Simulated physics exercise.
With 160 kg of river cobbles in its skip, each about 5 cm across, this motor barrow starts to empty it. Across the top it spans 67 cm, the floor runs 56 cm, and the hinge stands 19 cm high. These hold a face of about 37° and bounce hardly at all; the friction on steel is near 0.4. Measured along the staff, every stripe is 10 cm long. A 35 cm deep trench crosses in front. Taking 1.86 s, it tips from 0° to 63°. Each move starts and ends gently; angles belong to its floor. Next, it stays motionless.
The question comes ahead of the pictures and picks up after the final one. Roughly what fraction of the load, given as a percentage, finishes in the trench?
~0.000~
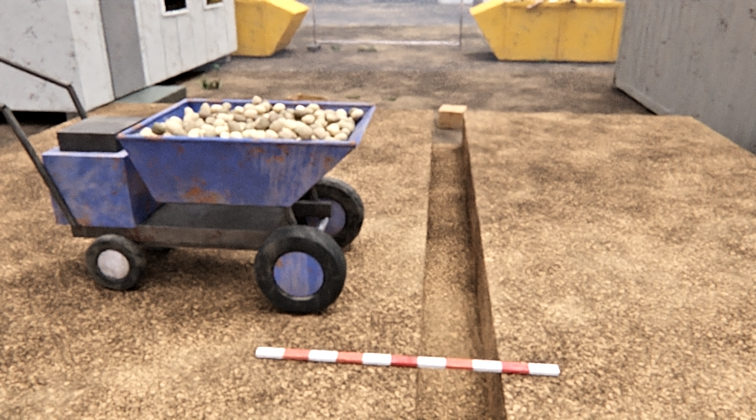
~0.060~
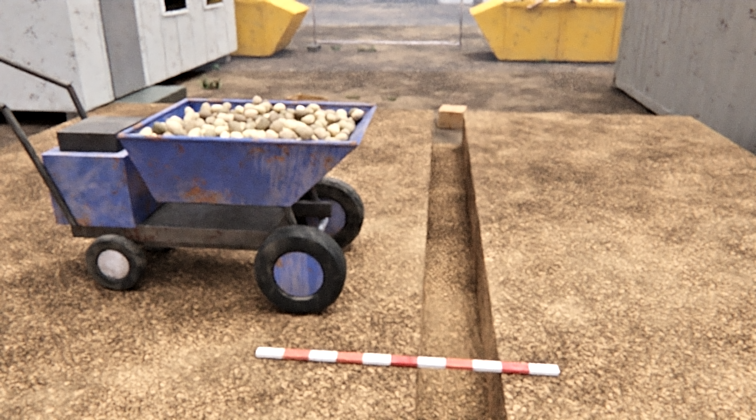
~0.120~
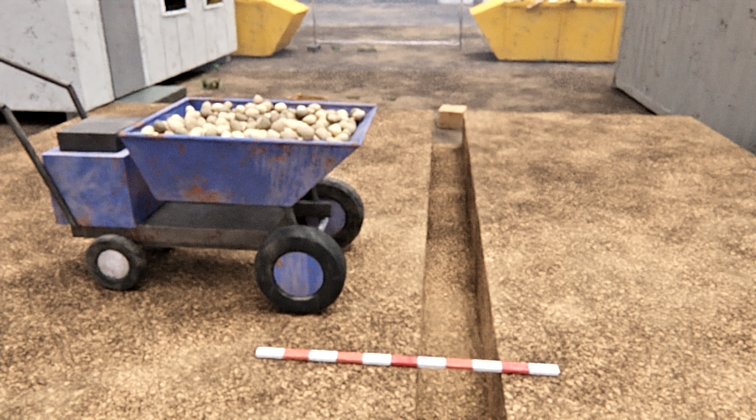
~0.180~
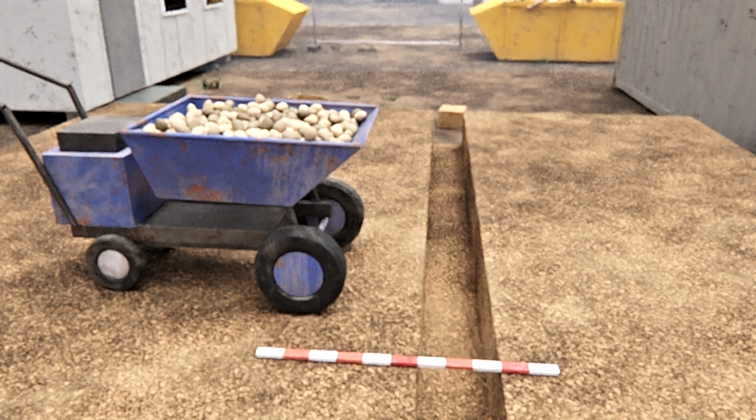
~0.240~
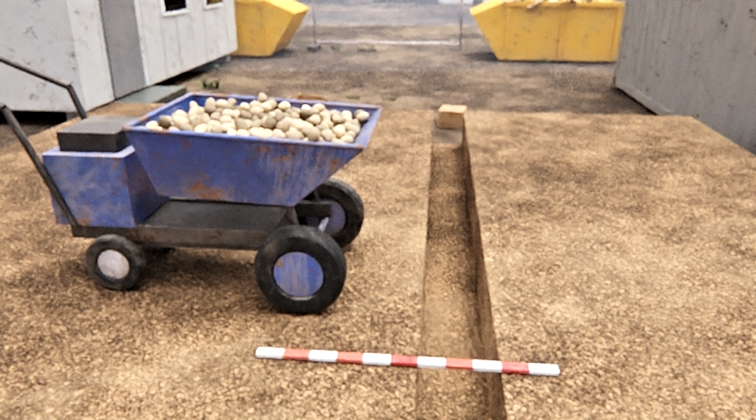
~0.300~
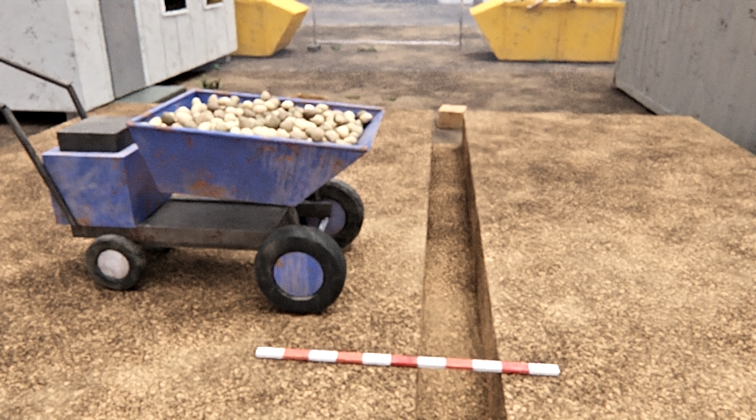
Some 64 per cent of the stones.
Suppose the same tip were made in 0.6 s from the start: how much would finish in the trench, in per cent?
Roughly 40% would finish there.
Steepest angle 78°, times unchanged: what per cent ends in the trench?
Roughly 65%.
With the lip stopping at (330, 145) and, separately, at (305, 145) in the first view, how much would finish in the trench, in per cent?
Estimates: 85 % then 100 %.
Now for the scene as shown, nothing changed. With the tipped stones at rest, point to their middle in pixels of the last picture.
I'd point somewhere around (473, 319).
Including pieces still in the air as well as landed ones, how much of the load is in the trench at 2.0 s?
By then, around 25 percent.
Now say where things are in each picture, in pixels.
In the first picture, the skip is at 0°, its lip at (357, 144); the top of the load is at (276, 112).
In the second picture, the skip is at 0°, its lip at (357, 144); the top of the load is at (263, 112); the stones move at 0.1 m/s on average.
In the third picture, the skip is at 1°, its lip at (359, 145); the top of the load is at (265, 111); the stones move at 0.1 m/s on average.
In the fourth picture, the skip is at 2°, its lip at (361, 146); the top of the load is at (260, 109); the stones move at 0.2 m/s on average.
The fifth picture shows lip at (364, 148), floor tilted 3°, highest stones at (240, 107); the stones move at 0.2 m/s on average.
In the sixth picture, the skip is at 4°, its lip at (368, 150); the top of the load is at (243, 105); the stones move at 0.3 m/s on average.
After 1.4 s the floor is at 53°; 99 % in the skip, 1 % in the trench; the foremost stones are at (464, 246).
After 2.0 s the floor is at 63°; 50 % in the skip, 26 % in the trench, 24 % past the trench; the foremost stones are at (586, 284).
After 2.3 s the floor is at 63°; 24 % in the skip, 38 % in the trench, 38 % past the trench; the foremost stones are at (653, 288).
After 4.3 s the floor is at 63°; 0 % in the skip, 64 % in the trench, 36 % past the trench; the foremost stones are at (691, 298).
